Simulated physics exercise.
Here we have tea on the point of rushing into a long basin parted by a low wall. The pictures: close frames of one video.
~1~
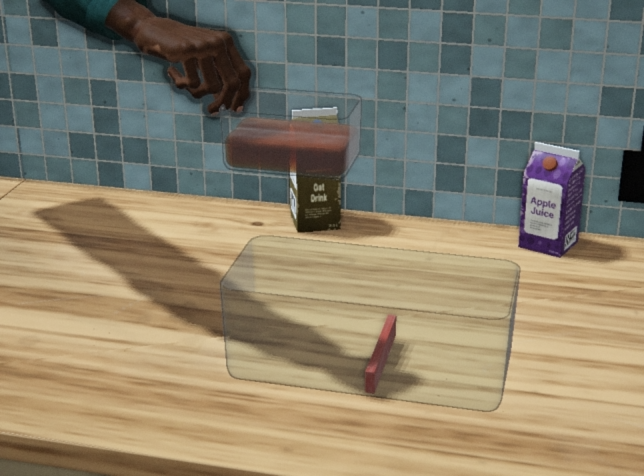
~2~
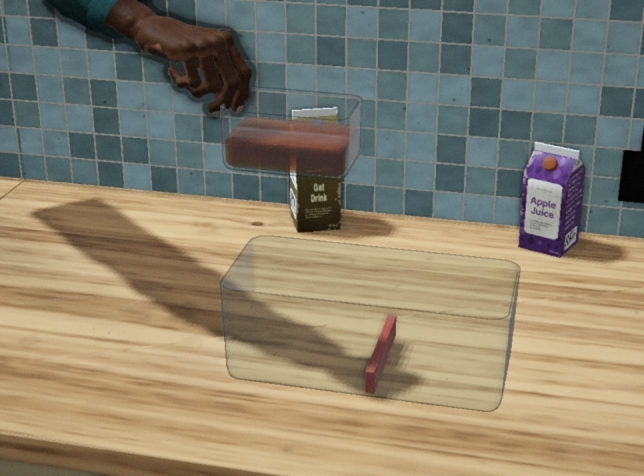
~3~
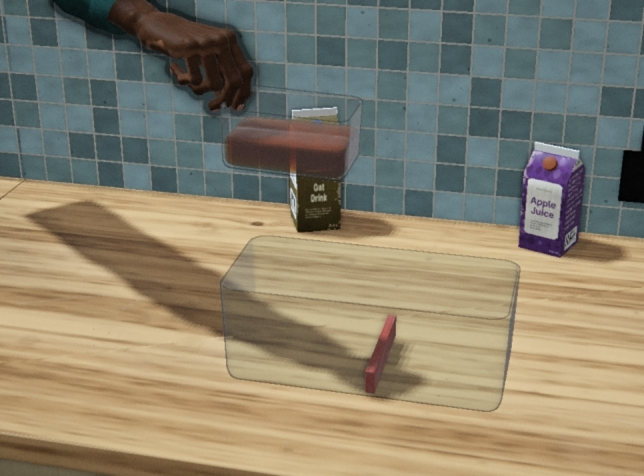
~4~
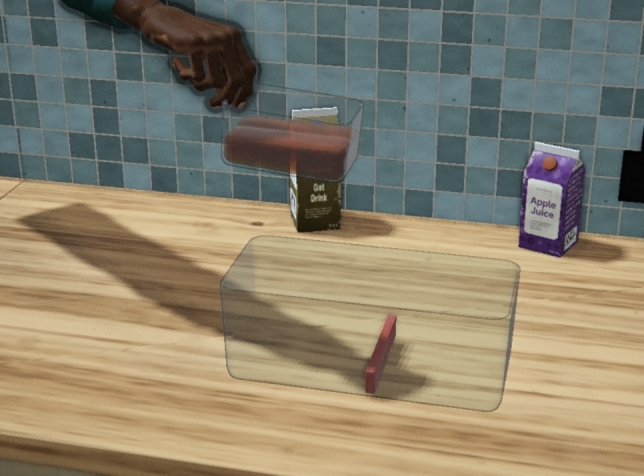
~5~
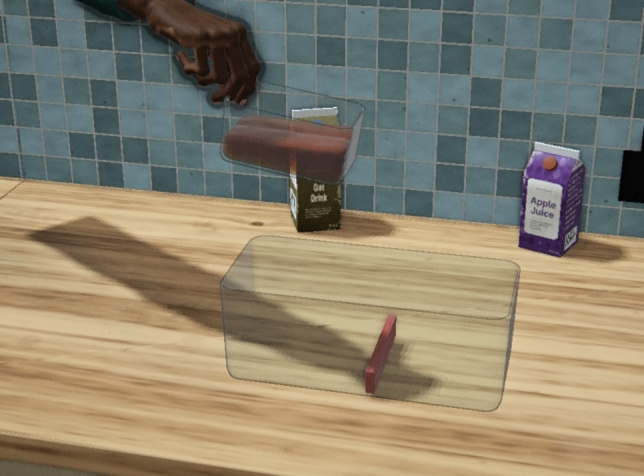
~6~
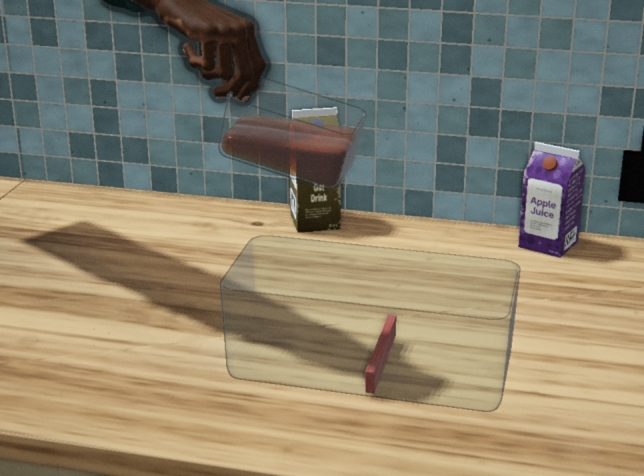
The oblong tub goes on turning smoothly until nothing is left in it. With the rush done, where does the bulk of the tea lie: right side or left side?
Heavier on the right.
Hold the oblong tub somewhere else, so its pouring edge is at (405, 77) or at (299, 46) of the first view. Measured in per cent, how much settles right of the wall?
You'd see around 90 per cent, and then around 20 per cent.
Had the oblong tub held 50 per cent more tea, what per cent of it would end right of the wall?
About 70 in a hundred.
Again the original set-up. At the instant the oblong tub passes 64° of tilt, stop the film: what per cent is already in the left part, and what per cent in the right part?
Left part close to 0 in a hundred, right part close to 0.
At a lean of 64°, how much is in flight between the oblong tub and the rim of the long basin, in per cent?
It comes to 35 per cent or so.
A moment on, the tilt is 64° and 62 per cent is still to pour, 1 is left of the wall and 2 right of it.
Next, the tilt is 92° and 20 per cent is still to pour, 8 is left of the wall and 55 right of it.
Then the tilt is 96° and 4 per cent is still to pour, 26 is left of the wall and 65 right of it.
Later the tilt is 96° and 0 per cent is still to pour, 32 is left of the wall and 65 right of it.
In the end 34 per cent lies left of the wall, 65 right of it and 1 outside.
